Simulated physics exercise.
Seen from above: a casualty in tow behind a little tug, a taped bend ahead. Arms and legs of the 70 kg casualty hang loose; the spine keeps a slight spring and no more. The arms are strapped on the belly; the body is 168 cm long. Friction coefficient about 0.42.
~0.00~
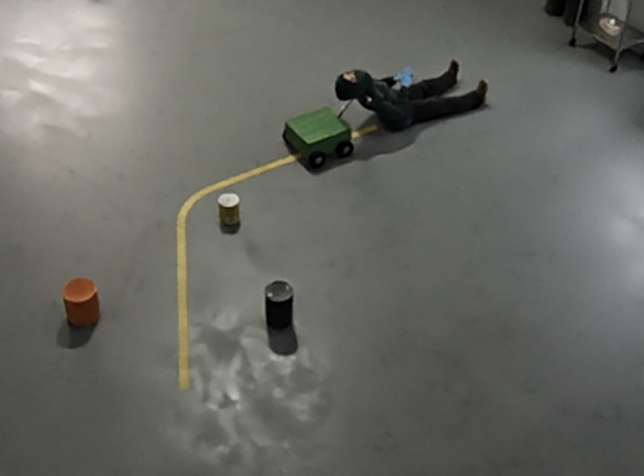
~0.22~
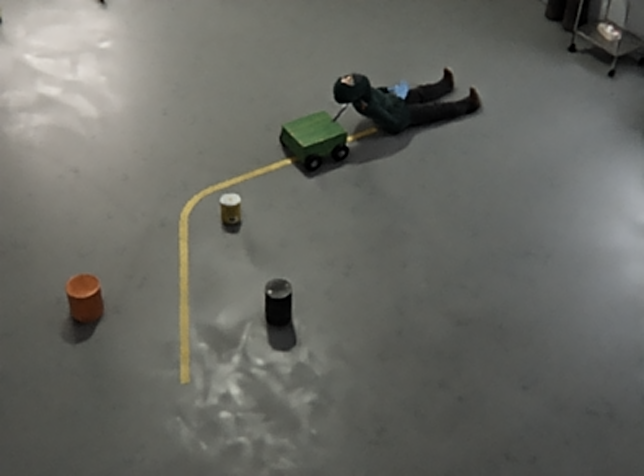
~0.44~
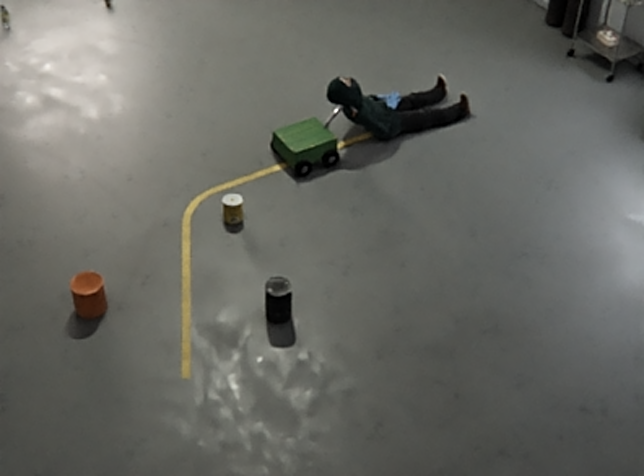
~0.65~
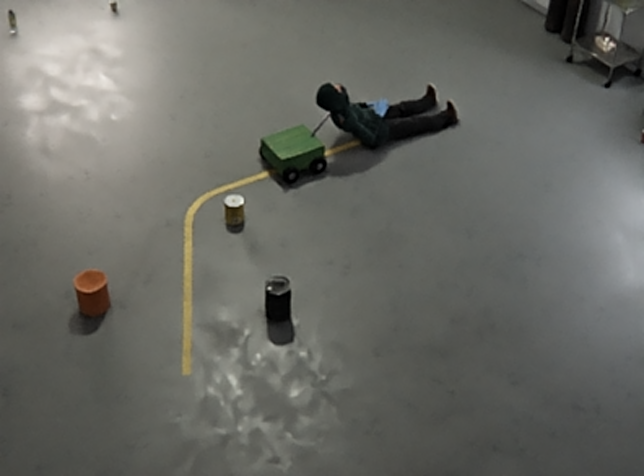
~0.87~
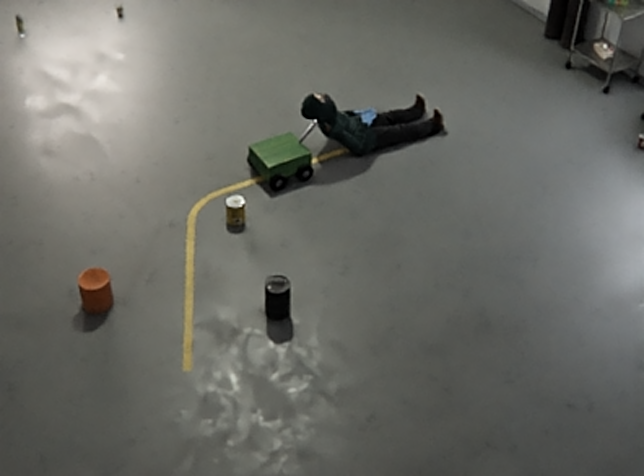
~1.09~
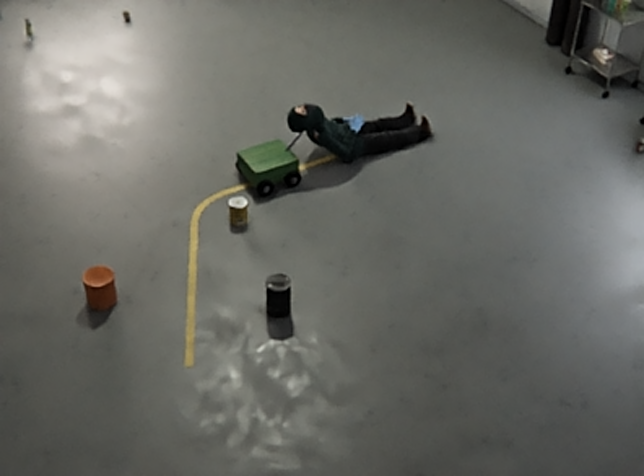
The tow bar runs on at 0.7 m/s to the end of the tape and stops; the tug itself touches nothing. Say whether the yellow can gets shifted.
Here the yellow can moves.
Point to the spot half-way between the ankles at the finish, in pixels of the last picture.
Around (206, 258).
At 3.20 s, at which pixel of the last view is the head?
Around (182, 179).
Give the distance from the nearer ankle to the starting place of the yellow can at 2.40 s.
About 130 cm.
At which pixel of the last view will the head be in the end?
Around (182, 323).
After 2.40 s the yellow can is where it stood, near (239, 211) in the last picture's view; the orange bucket where it stood; the nearer ankle is 127 cm from that spot.
After 3.20 s the yellow can is 8 cm from where it stood, near (239, 217) in the last picture's view; the nearer ankle is 85 cm from that spot.
After 4.00 s the yellow can is 11 cm from where it stood, near (240, 219) in the last picture's view; the nearer ankle is 44 cm from that spot.
After 4.80 s the yellow can is 16 cm from where it stood, near (242, 223) in the last picture's view; the nearer ankle is 9 cm from that spot.
After 5.8 s, yellow can gets knocked; black bin stays put; orange bucket stays put.
